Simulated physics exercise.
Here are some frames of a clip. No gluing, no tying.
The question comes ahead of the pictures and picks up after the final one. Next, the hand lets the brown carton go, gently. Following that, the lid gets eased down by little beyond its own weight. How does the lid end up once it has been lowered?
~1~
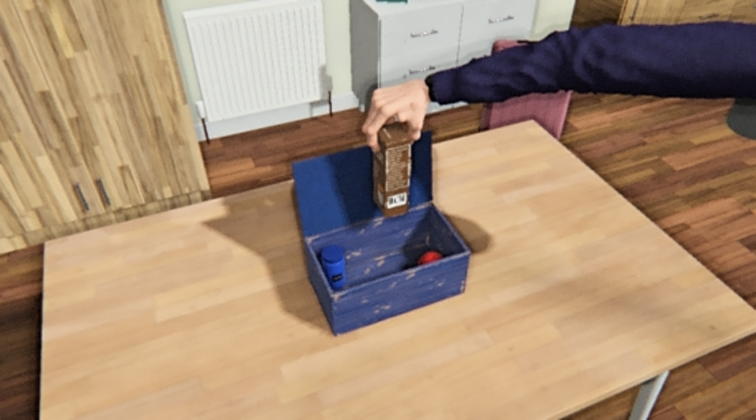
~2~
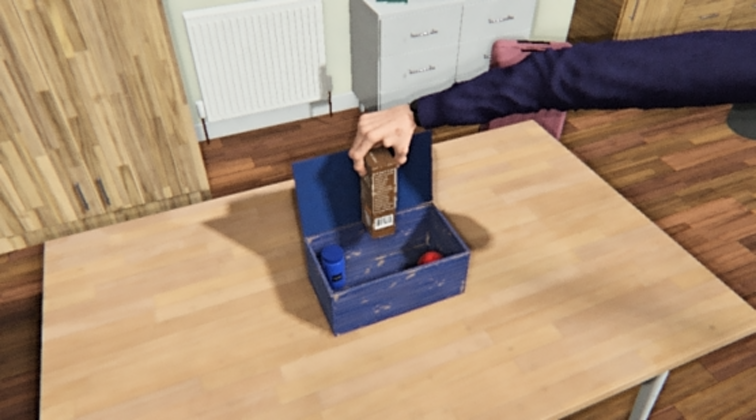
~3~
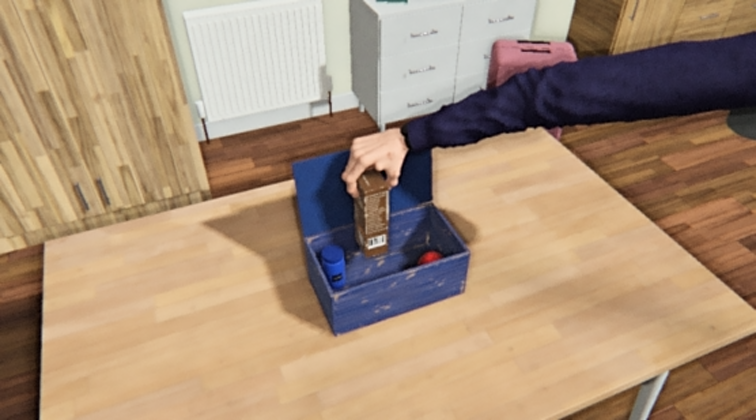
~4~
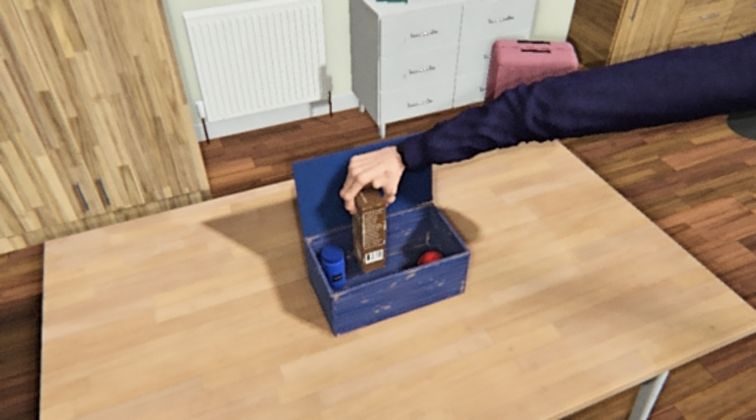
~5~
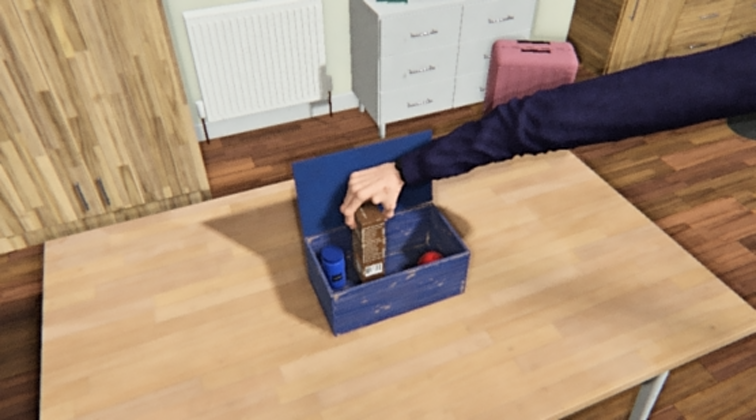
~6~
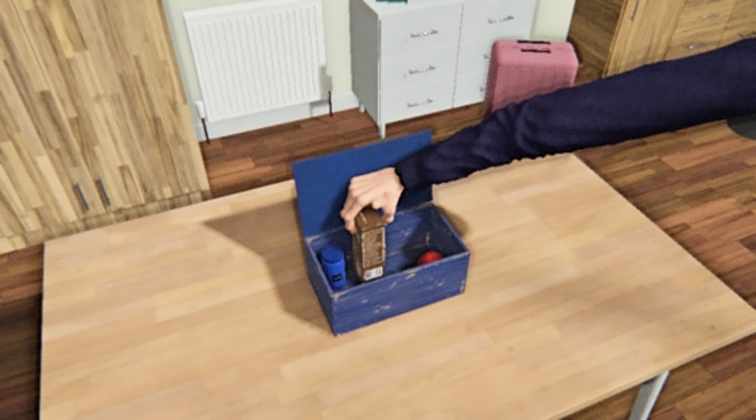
Partly open.
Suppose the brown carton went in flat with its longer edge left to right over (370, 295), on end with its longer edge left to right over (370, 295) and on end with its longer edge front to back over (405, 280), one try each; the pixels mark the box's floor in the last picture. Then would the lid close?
On the first go it comes down fully, on the second it can't shut, and on the third it can't shut.
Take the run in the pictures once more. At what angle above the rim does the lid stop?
Near 25° up from the rim.
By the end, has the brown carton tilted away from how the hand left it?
Once everything settles, the brown carton ends up at a slant.
Then, 1.30 s later than the last frame, lid 77° above the rim.
Then, 1.70 s later than the last frame, lid 52° above the rim; brown carton tilted by 12° near (371, 252).
Then, 2.00 s later than the last frame, lid 27° above the rim; brown carton tilted by 35° near (377, 265).
When it is over, lid 27° above the rim; lying over in the box, brown carton; the other 2 as before. End places, in pixels of the last picture, brown carton near (377, 265).
